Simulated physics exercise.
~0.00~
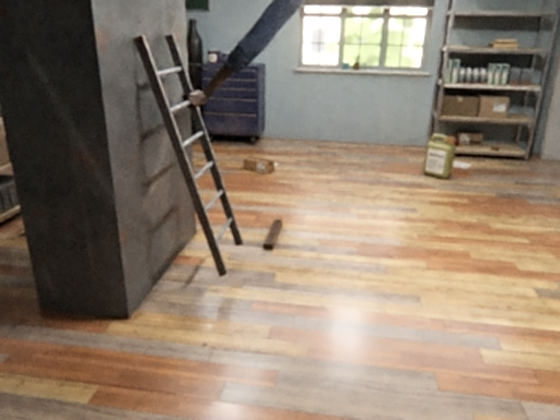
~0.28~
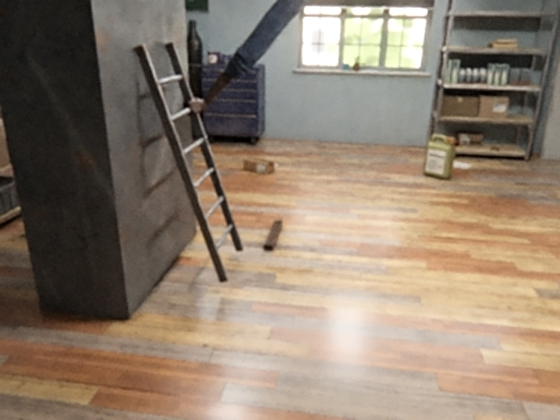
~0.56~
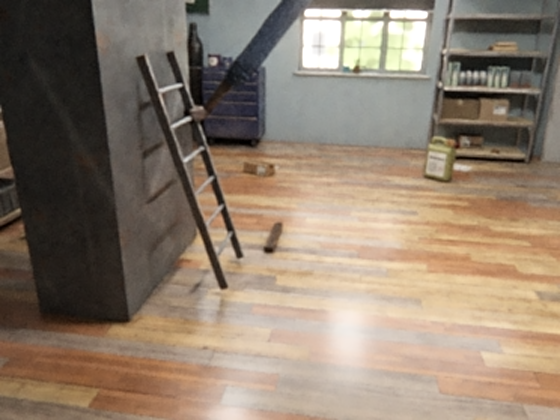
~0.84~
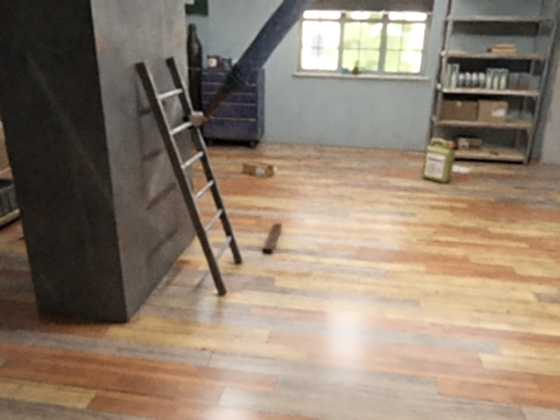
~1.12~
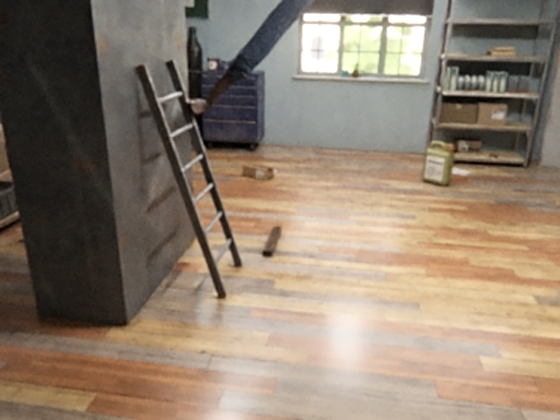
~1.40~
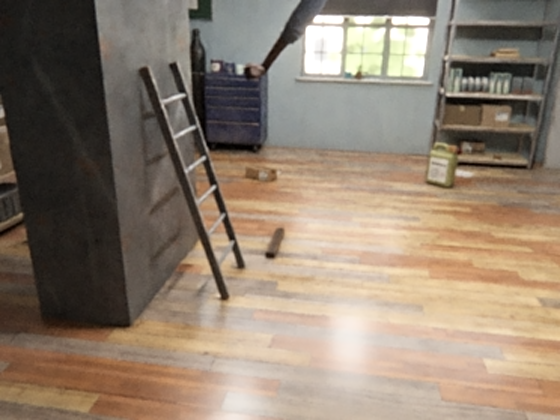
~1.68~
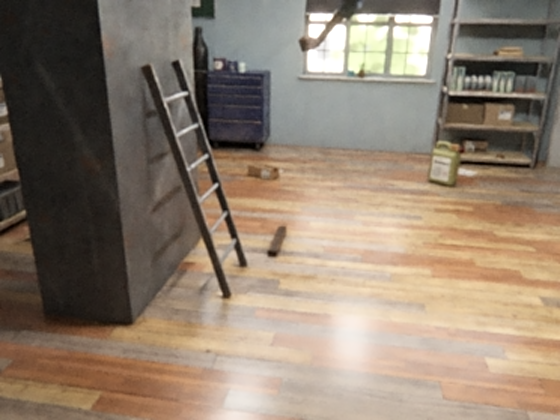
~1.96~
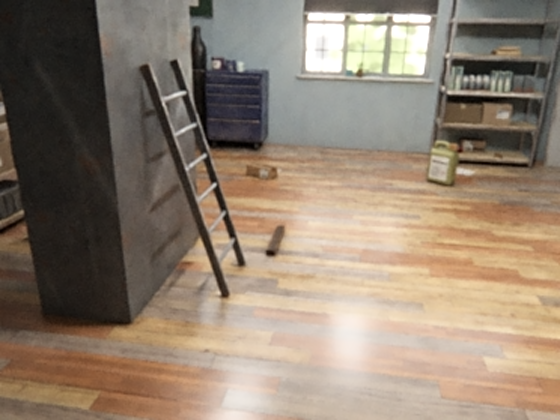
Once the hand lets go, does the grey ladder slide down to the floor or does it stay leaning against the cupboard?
The grey ladder stays leaning against the cupboard after the hand has let go and drawn away.
At first, a hand at the end of a dark blue sleeve holds a grey ladder that leans against a tall dark cupboard in a room with a wooden floor. A short dark batten lies on the floor to the right of the ladder's feet. The hand lowers the ladder a little, and its top comes down slightly along the cupboard. Then the hand lets go and draws back up and to the right, past the window, until it is out of view. The ladder stays leaning against the cupboard, with the batten still in its place.
